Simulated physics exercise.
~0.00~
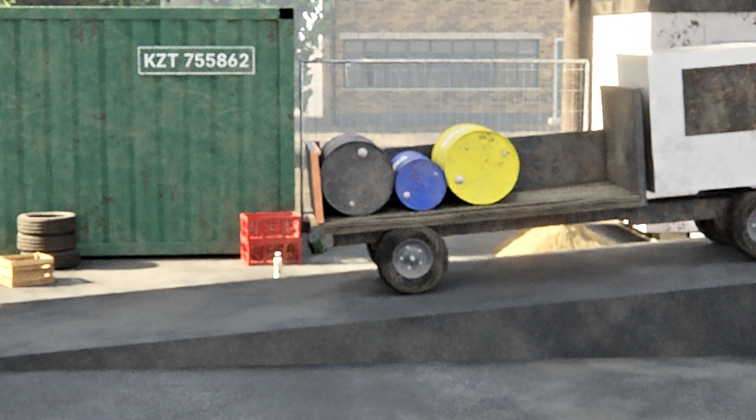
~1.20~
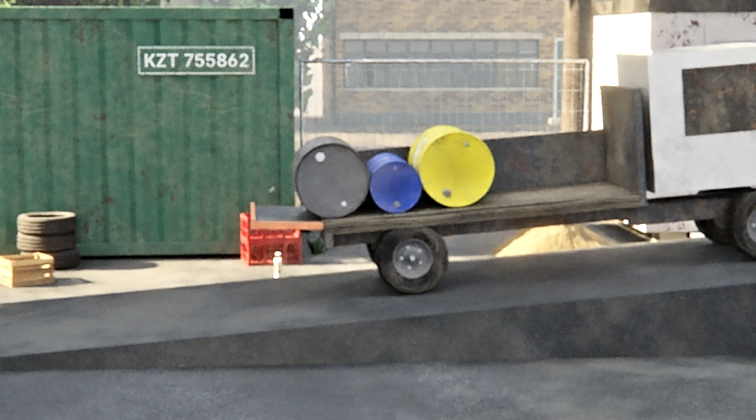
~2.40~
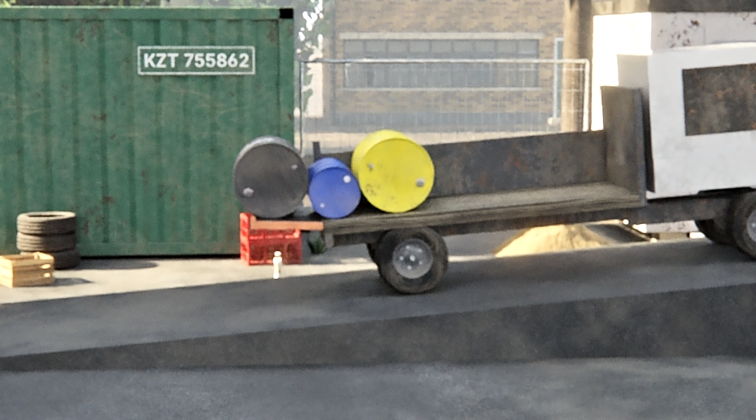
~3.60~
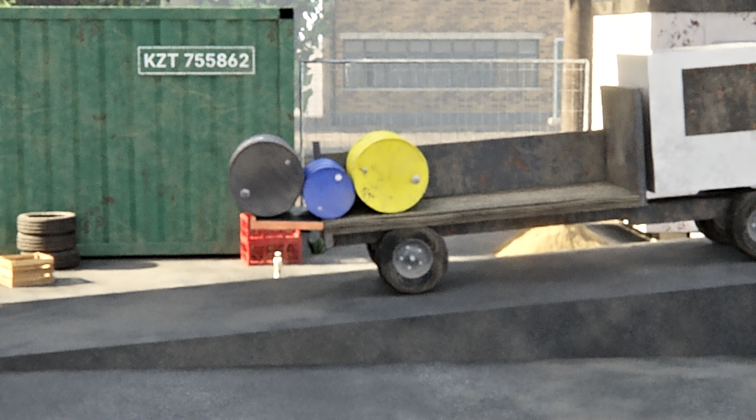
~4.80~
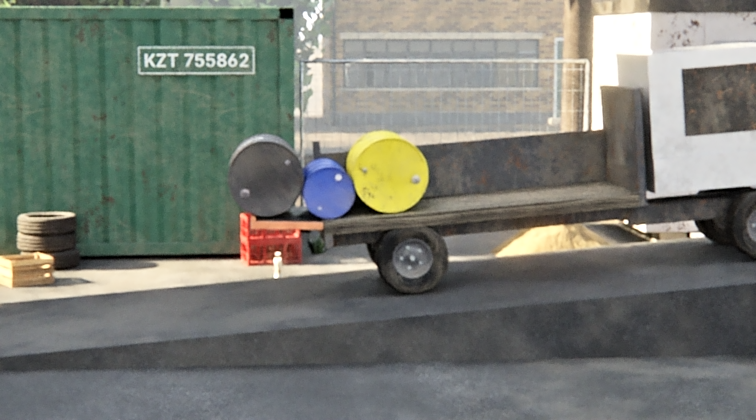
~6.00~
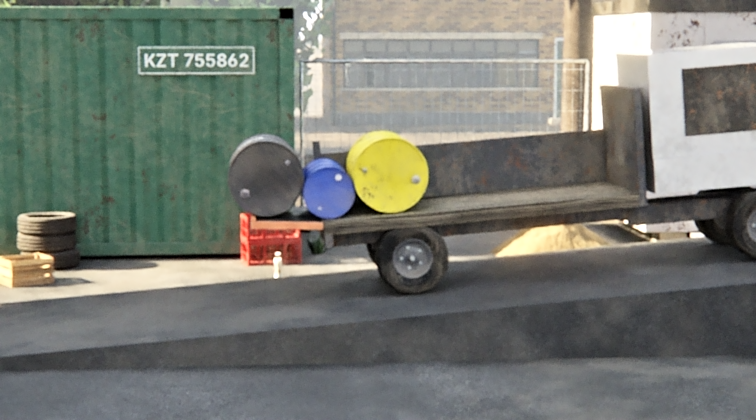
Three drums, black, blue and yellow from left to right, lie on their sides at the tail of an open flatbed truck, seen side-on by a still camera in a sunlit yard. The truck faces right on a gentle slope, with a green container, stacked tyres and a red crate to the left. The tailgate swings down to the left until it lies nearly flat, and the drums roll left after it. The black drum rolls onto the lowered gate and stops near its outer edge. Blue and yellow close up behind it, and all three rest in a row, still aboard.
